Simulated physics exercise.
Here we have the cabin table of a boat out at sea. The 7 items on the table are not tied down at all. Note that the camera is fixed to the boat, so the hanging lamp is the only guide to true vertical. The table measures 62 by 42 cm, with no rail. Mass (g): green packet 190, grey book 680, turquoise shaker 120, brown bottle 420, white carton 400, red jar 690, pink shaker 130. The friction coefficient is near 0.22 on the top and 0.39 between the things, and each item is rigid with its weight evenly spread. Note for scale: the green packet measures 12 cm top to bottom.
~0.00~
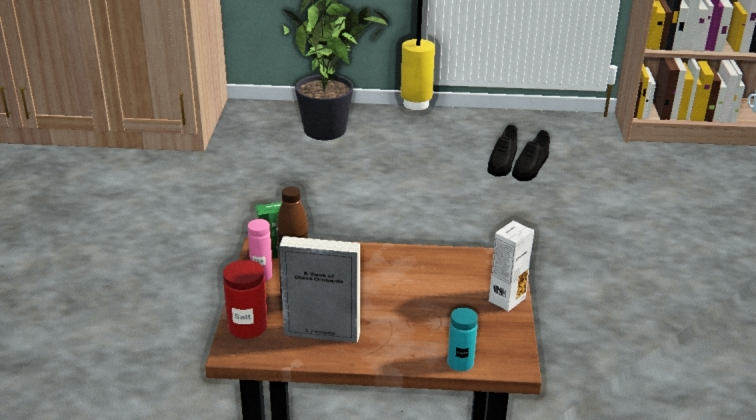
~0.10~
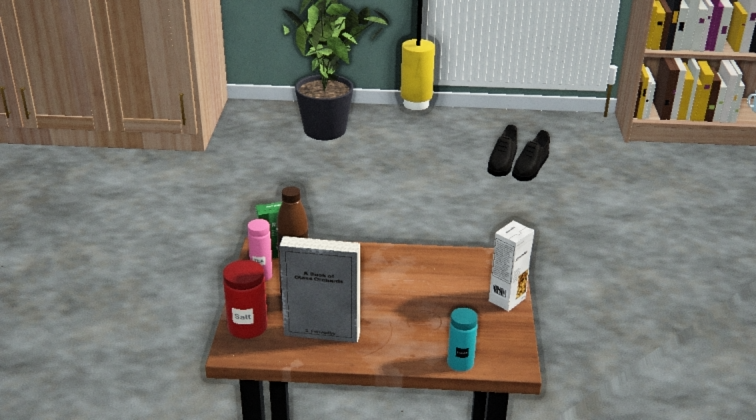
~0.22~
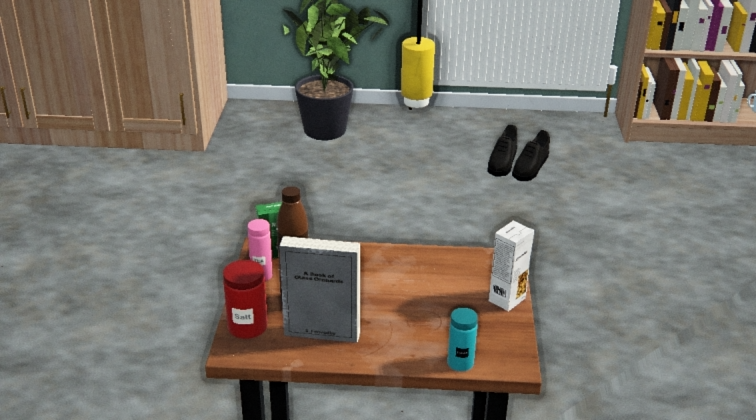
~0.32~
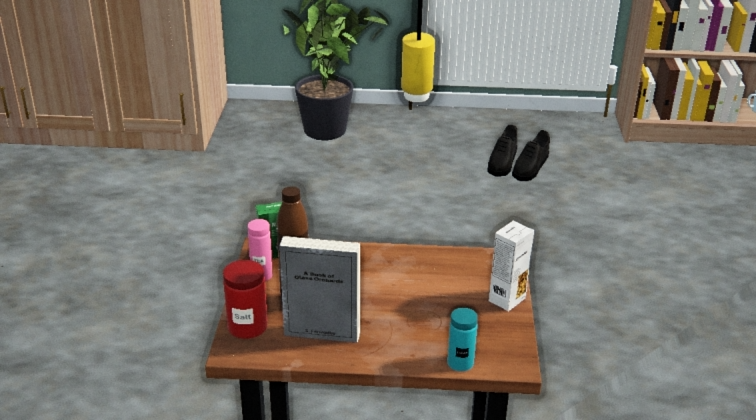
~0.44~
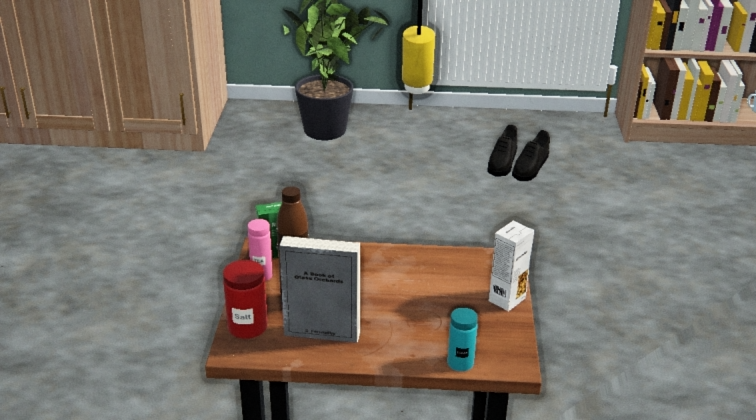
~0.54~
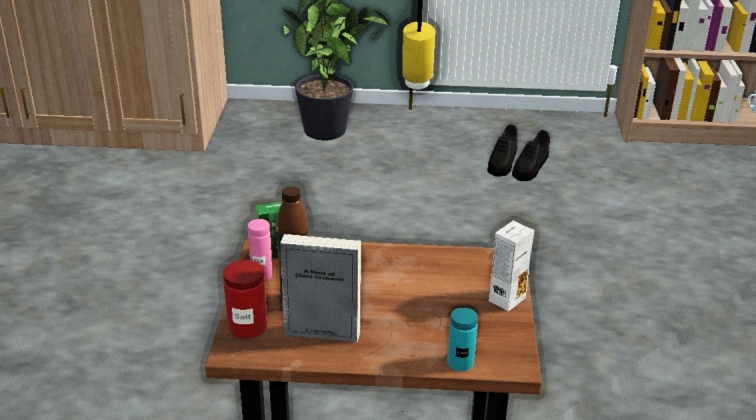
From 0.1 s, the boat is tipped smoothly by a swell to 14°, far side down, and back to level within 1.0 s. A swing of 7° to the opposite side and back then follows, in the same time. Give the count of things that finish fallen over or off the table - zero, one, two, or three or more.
Three or more.
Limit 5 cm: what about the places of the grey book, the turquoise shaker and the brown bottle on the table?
The grey book gets shifted; the turquoise shaker stays put; the brown bottle gets shifted.
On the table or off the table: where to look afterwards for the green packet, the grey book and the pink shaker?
The green packet finishes off the table; the grey book ends on the table; the pink shaker is still on the table.
By 1.04 s, boat level; grey book rocked 68° off its seat near (327, 276); green packet 5 cm from its spot near (278, 219); brown bottle rocked 71° off its seat.
By 1.54 s, boat heeled 7°, near side down; green packet now off the table; grey book on its side near (351, 287); brown bottle on its side.
When it is over (2.6 s), off the table, green packet; lying over on the table, grey book and brown bottle; the other 4 within 5 cm of the start. In the last view, grey book near (357, 299).
